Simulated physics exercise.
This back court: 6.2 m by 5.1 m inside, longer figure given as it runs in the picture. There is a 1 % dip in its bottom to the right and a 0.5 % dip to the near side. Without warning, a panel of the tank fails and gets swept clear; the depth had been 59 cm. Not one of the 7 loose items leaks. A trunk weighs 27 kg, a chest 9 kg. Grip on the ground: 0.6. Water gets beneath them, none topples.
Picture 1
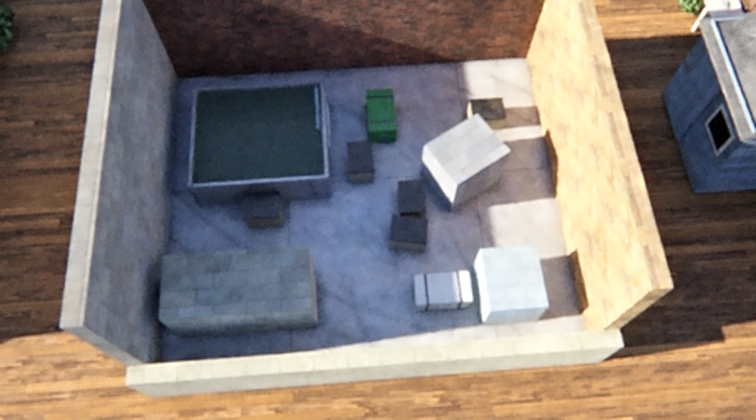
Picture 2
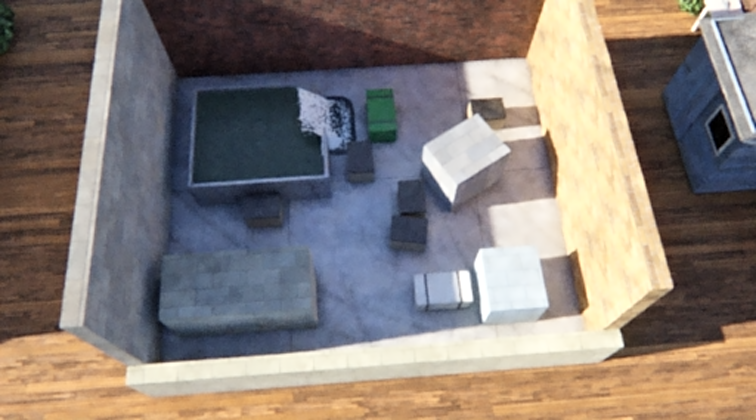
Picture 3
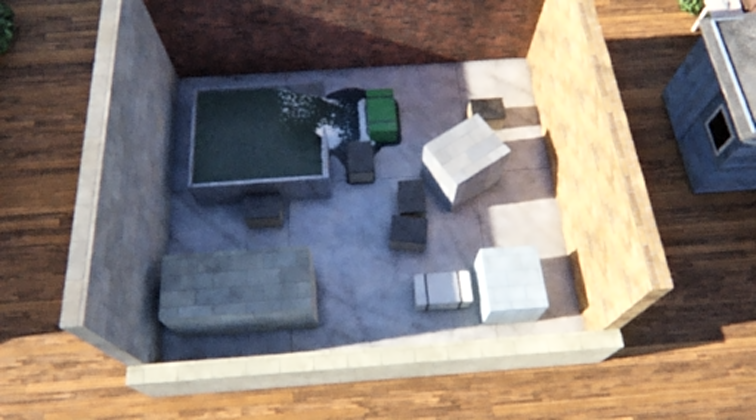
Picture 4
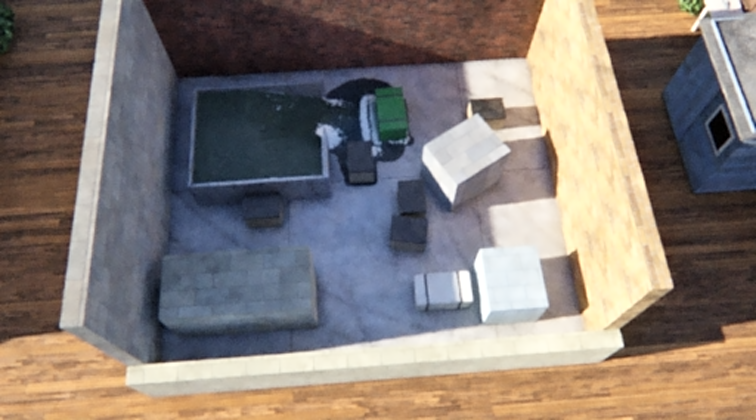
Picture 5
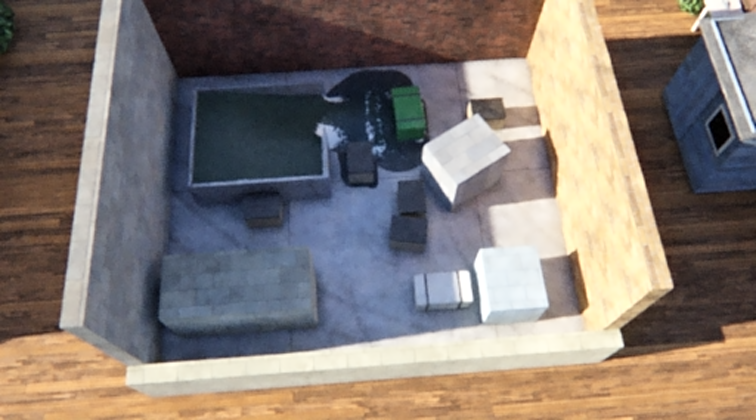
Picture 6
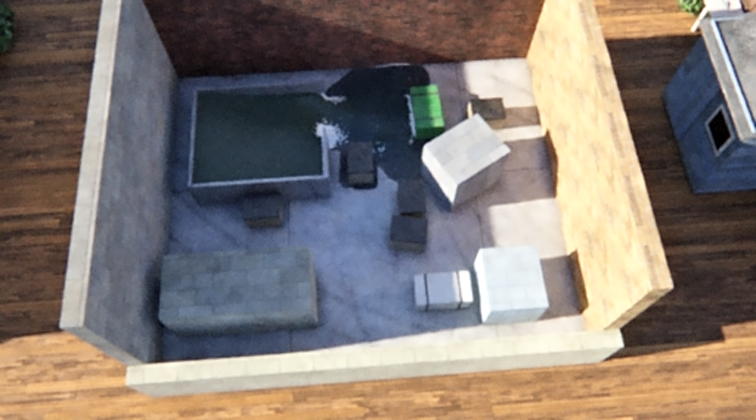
In a walled courtyard, water burst through the right side of a tank and spread across the floor around some boxes, pushing the green trunk a short way to the right while the others stayed put.
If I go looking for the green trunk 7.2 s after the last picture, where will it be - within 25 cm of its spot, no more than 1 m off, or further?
It finishes a long distance off.
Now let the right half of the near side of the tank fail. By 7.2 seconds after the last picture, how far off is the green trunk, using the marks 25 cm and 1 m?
So, for the green trunk: It holds steady.
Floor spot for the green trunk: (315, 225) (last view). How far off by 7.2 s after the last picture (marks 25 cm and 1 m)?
Observed: Object is barely disturbed.
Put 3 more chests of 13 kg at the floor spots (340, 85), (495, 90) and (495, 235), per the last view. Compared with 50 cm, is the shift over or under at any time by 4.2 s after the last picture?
Note, same order as listed: Inside the limit, beyond the limit, beyond the limit.
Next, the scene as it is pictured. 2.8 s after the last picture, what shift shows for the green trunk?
I'd guess some 200 cm by then.
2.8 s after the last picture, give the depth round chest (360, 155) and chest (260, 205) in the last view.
Close to 3 and 0 centimetres.
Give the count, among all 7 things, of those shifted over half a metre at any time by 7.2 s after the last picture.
I get 4.
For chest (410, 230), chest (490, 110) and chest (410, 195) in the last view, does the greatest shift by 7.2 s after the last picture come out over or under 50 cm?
First one went too far, second one went too far, third one went too far.
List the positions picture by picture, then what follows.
In the first picture, the green trunk at (381, 109), on the bottom; water covers 3.4 m2; 0 of 7 have shifted.
In the second picture, the green trunk at (381, 109), on the bottom; 3.9 m2 under water; 0 of 7 have shifted.
In the third picture, the green trunk at (381, 109) rests on the ground; water covers 4.4 m2; 0 of 7 have shifted.
In the fourth picture, the green trunk at (391, 108) rests on the ground, 17 cm from its start; water covers 4.9 m2; 1 of 7 have shifted.
In the fifth picture, the green trunk at (408, 107), on the bottom, 45 cm from its start; 5.8 m2 under water; 1 of 7 have shifted.
In the sixth picture, the green trunk at (427, 106), on the bottom, 75 cm from its start; water covers 6.7 m2; 1 of 7 have shifted.
Then, 0.9 s after the last picture the green trunk is near (497, 98), 1.9 m from its start, aground; 0 afloat.
Then, 2.8 s after the last picture the green trunk is near (507, 133), 2.1 m from its start, afloat; 2 afloat.
Then, 4.8 s after the last picture the green trunk is near (530, 160), 2.5 m from its start, aground; 1 afloat.
Then, 7.2 s after the last picture the green trunk is near (529, 161), 2.5 m from its start, aground; 3 afloat.
